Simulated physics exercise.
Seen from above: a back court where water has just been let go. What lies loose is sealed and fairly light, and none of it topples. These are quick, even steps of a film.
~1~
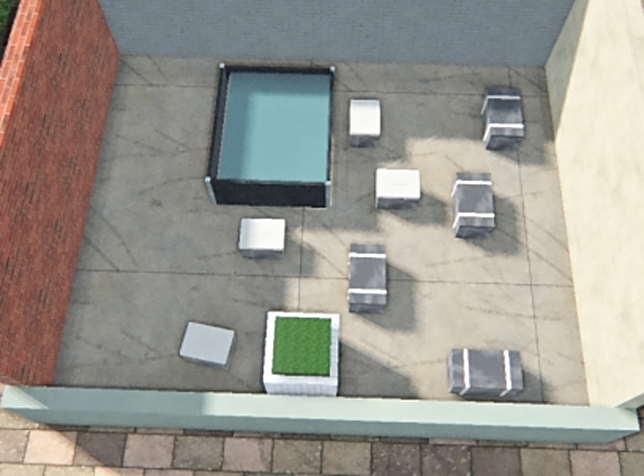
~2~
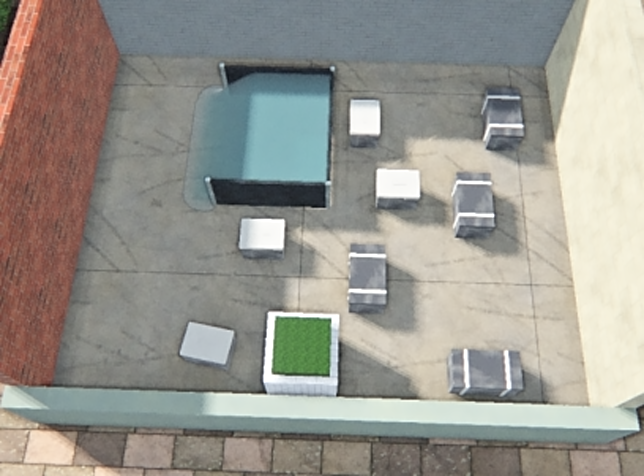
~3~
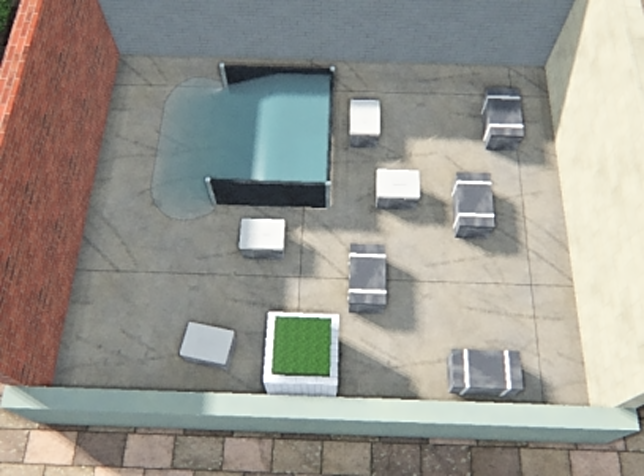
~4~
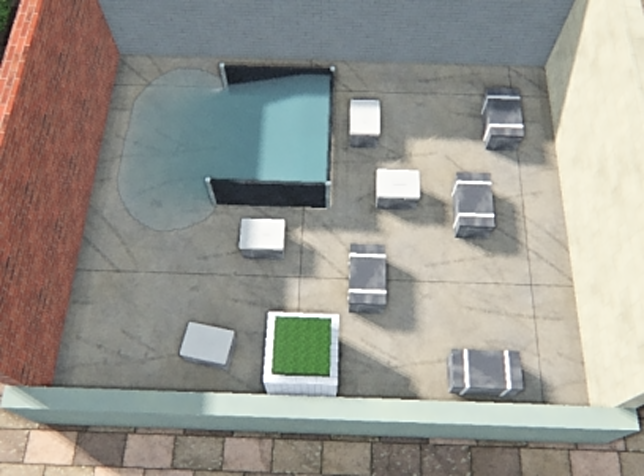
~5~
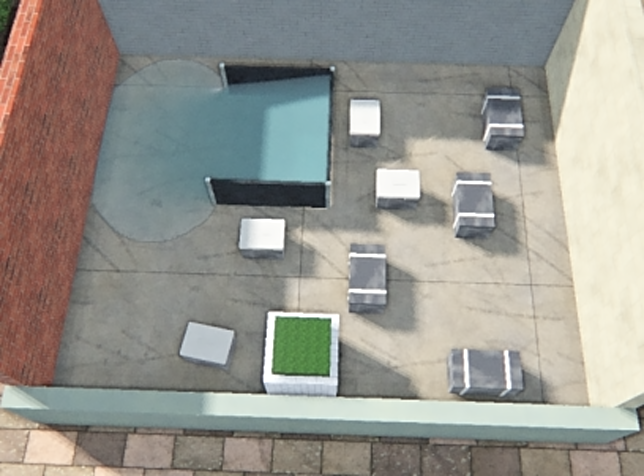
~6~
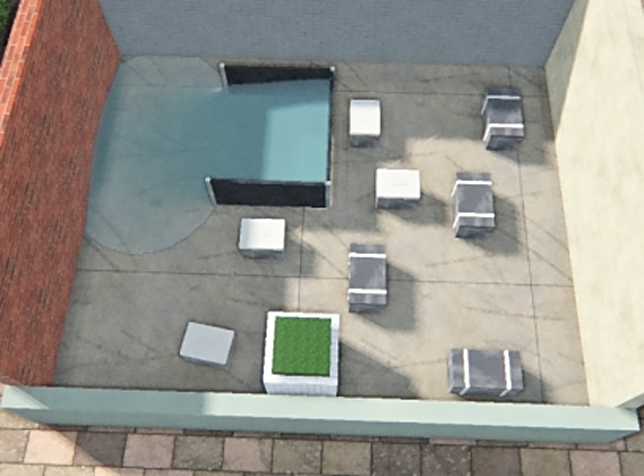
We see a walled courtyard from above as the left side of a dark-framed pool opens and water spreads leftward across the paving in a widening rounded sheet to the brick wall, while the surrounding trunks and pale blocks stay still.
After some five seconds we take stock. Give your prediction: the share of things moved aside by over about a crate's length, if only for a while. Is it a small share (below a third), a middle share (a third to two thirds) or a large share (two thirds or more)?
A small share, below a third.
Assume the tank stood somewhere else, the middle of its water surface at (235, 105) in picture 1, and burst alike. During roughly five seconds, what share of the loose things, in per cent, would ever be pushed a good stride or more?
Near 10 in a hundred.
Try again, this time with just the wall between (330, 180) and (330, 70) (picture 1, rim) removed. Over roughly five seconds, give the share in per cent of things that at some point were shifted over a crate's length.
I'd put it at about 60 percent.
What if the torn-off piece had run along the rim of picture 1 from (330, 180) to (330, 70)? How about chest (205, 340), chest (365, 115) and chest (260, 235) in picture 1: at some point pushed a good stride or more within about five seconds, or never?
Well, in order they come out as below the mark, over the mark and below the mark.
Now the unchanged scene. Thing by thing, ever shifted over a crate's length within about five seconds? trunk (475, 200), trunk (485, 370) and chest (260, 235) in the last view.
Per the list: First remained close, second remained close, third remained close.
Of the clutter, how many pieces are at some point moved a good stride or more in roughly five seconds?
That adds up to 1.
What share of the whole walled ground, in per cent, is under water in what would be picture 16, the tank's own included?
I'd estimate around 30 percent.
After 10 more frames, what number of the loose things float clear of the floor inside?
Tally: 0.
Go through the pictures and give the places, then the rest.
In the first frame, a trunk at (475, 199), on the bottom; a trunk at (487, 369) rests on the ground; 0 of 8 have shifted.
In the second frame, a trunk at (475, 199) rests on the ground; a trunk at (487, 369) rests on the ground; 0 of 8 have shifted.
In the third frame, a trunk at (475, 199), on the bottom; a trunk at (487, 369) rests on the ground; 0 of 8 have shifted.
In the fourth frame, a trunk at (475, 199) rests on the ground; a trunk at (487, 369) rests on the ground; 0 of 8 have shifted.
In the fifth frame, a trunk at (475, 199) rests on the ground; a trunk at (487, 369), on the bottom; 0 of 8 have shifted.
In the sixth frame, a trunk at (475, 199) rests on the ground; a trunk at (487, 369) rests on the ground; 0 of 8 have shifted.
A moment on, 0 of 8 are well off their spots; 0 afloat.
Next, 0 of 8 are well off their spots; 0 afloat.
Later, 0 of 8 are well off their spots; 0 afloat.
In the end, 1 of 8 are well off their spots, and 1 have been at some point; 1 afloat.
